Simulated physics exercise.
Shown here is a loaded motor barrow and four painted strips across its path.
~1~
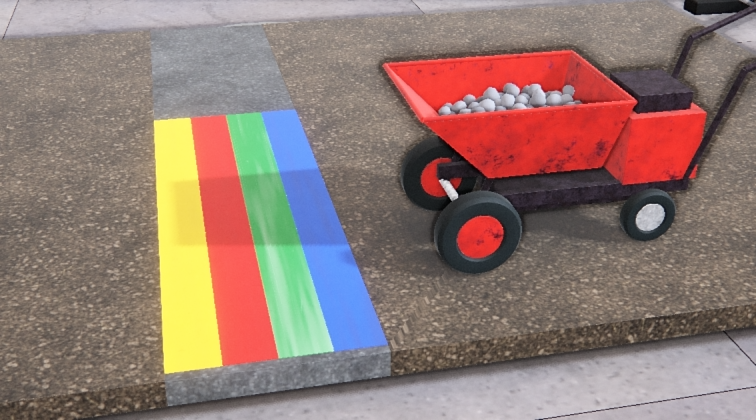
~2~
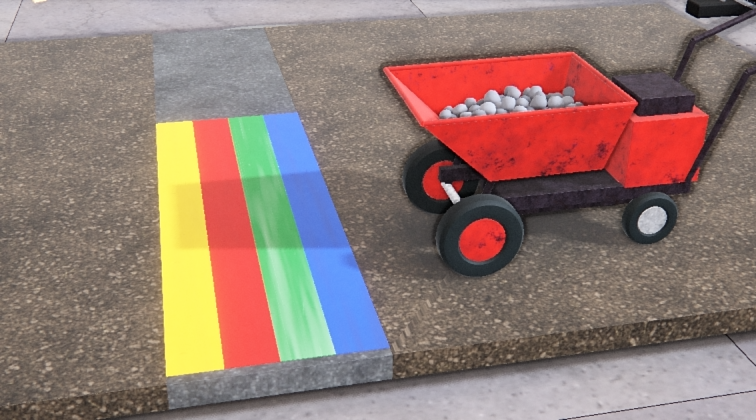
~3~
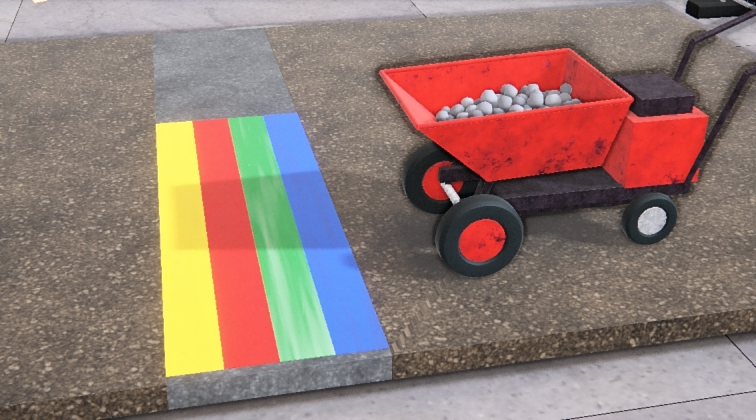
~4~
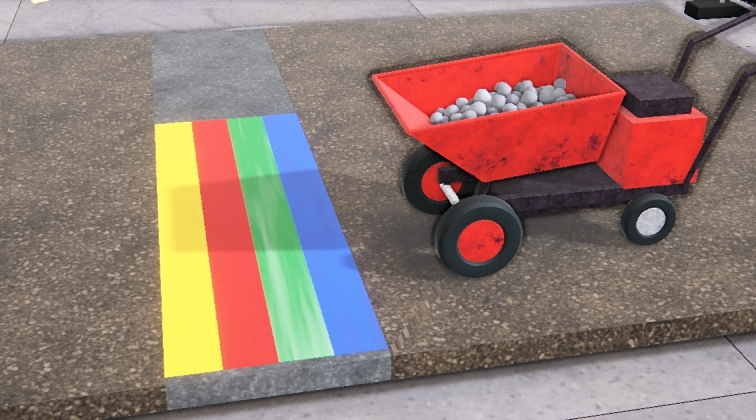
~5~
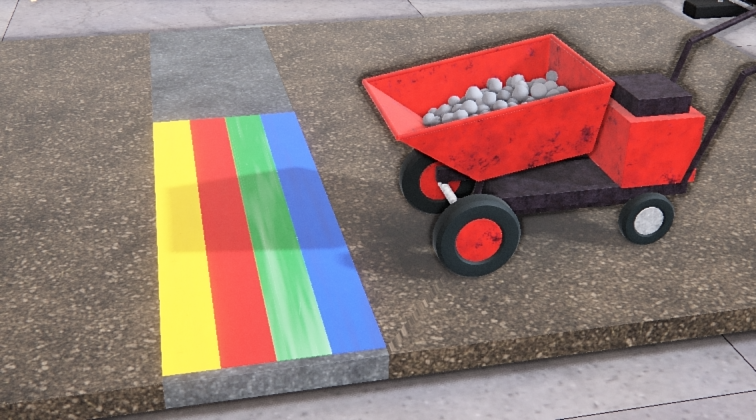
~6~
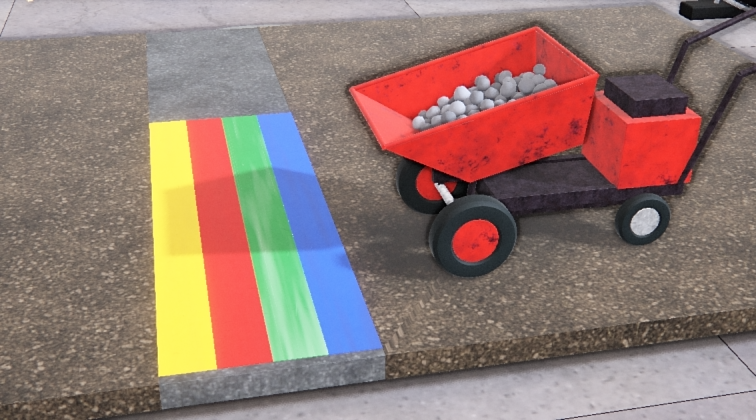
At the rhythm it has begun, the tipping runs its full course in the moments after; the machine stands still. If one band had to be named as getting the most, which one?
I would name green.
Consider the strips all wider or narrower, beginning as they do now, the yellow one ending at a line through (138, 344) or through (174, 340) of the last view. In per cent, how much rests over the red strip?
About 20 %, then 20 %.
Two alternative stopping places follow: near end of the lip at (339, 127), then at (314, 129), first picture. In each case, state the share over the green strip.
Roughly 0 per cent, and 0 per cent.
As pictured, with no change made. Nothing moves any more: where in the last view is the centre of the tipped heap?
I'd place the middle at about (266, 257).
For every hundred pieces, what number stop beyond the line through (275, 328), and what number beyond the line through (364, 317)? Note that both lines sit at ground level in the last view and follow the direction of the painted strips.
Some 40 and some 90 per cent, respectively.
Soon, skip tipped steeply; all in the skip.
A while on, skip tipped steeply; most in the skip; a stray few over the blue strip; a small part over the green strip; a stray few over the red strip.
Towards the end, skip tipped right over; about a quarter in the skip; a small part over the blue strip; about a third over the green strip; about a quarter over the red strip; a small part over the yellow strip; a stray few off the paint.
Finally, skip tipped right over; a small part in the skip; a small part over the blue strip; about a third over the green strip; about a quarter over the red strip; a small part over the yellow strip; a stray few off the paint.
